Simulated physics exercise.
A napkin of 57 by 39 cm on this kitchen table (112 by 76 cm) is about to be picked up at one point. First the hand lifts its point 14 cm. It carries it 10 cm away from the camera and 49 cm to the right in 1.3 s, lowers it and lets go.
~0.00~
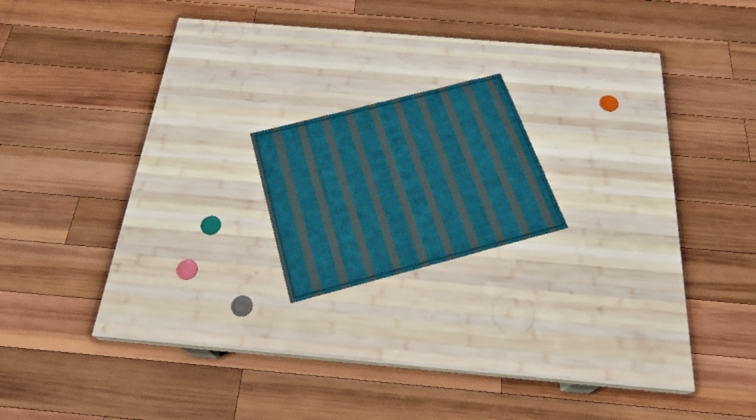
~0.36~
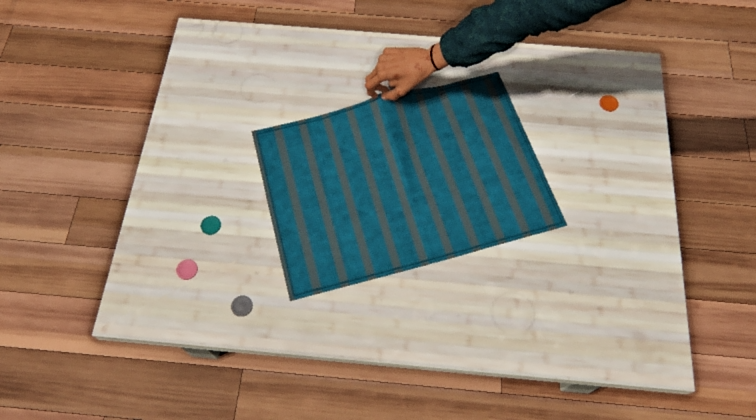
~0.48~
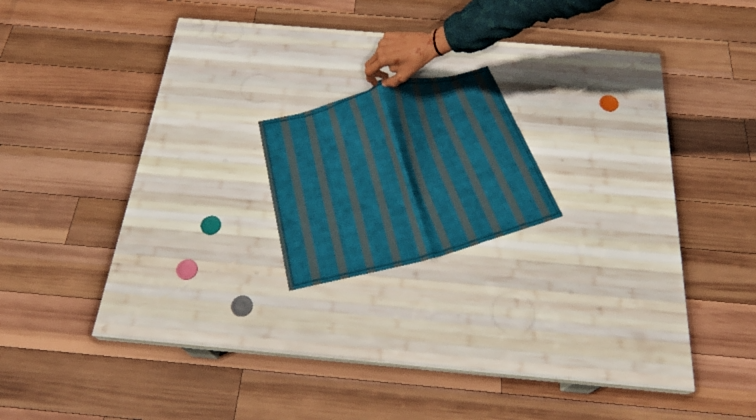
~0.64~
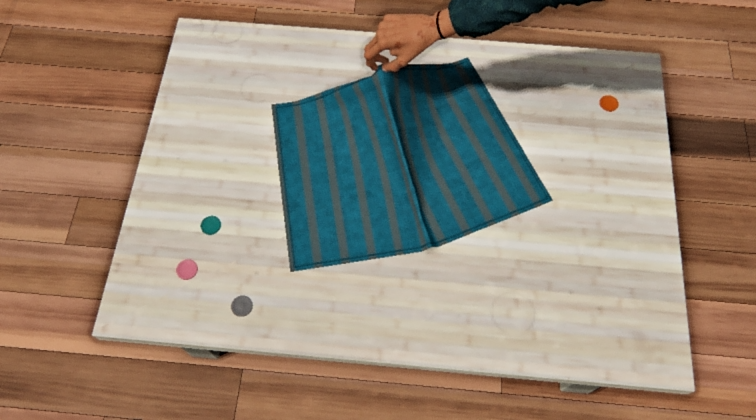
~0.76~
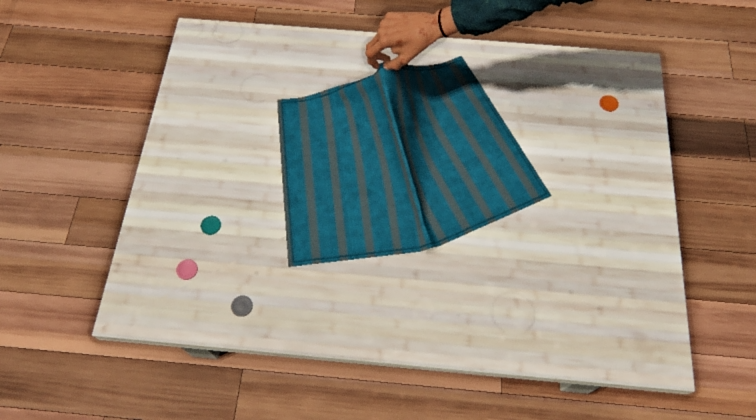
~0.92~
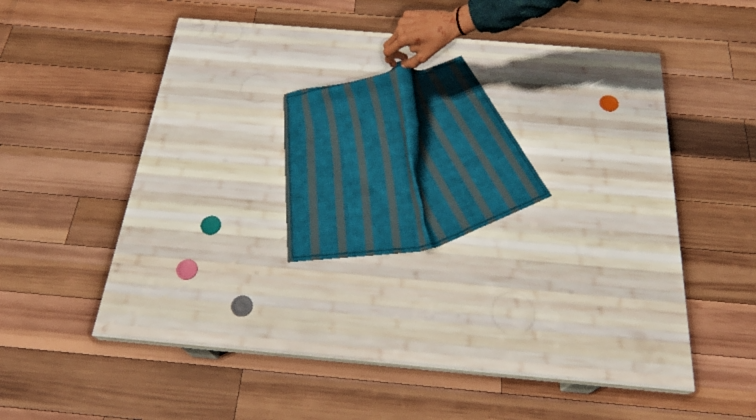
A pale wooden table stands on a brown plank floor, seen from above at an angle by a still camera. A teal napkin with grey stripes lies near the middle, with green, pink and grey discs to its left and an orange one at upper right. A hand pinches its far edge, lifts it, draws the creasing cloth away from the camera, then shifts slightly right, still gripping.
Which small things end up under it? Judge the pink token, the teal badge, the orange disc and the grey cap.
The pink token still shows, the teal badge remains in the open, the orange disc gets covered, the grey cap stays uncovered.
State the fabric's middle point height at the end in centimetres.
Height: Approx. 2 cm.
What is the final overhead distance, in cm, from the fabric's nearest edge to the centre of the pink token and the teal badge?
The first ends up roughly 59 cm from the closest hem, the second roughly 52 cm.
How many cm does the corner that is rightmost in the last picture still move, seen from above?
Roughly 4 cm.
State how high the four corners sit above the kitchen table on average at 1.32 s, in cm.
Roughly 0 centimetres up.
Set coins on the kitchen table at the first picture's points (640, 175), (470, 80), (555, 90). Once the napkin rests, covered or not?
Once it rests, the first one is in plain sight, the second is in plain sight and the third is out of sight.
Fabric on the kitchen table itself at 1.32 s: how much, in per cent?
Contact share: Approx. 55 percent.
After 1.3 s, 55 % of it is down, spanning 47 by 46 cm, above no small thing.
After 1.7 s, 35 % of it is down, spanning 36 by 46 cm, above no small thing.
After 2.1 s, 45 % of it is down, spanning 35 by 45 cm, above orange disc.
After 2.5 s, 55 % of it is down, spanning 38 by 46 cm, above orange disc.
After 3.5 s, 60 % of it is down, spanning 41 by 46 cm, above orange disc.
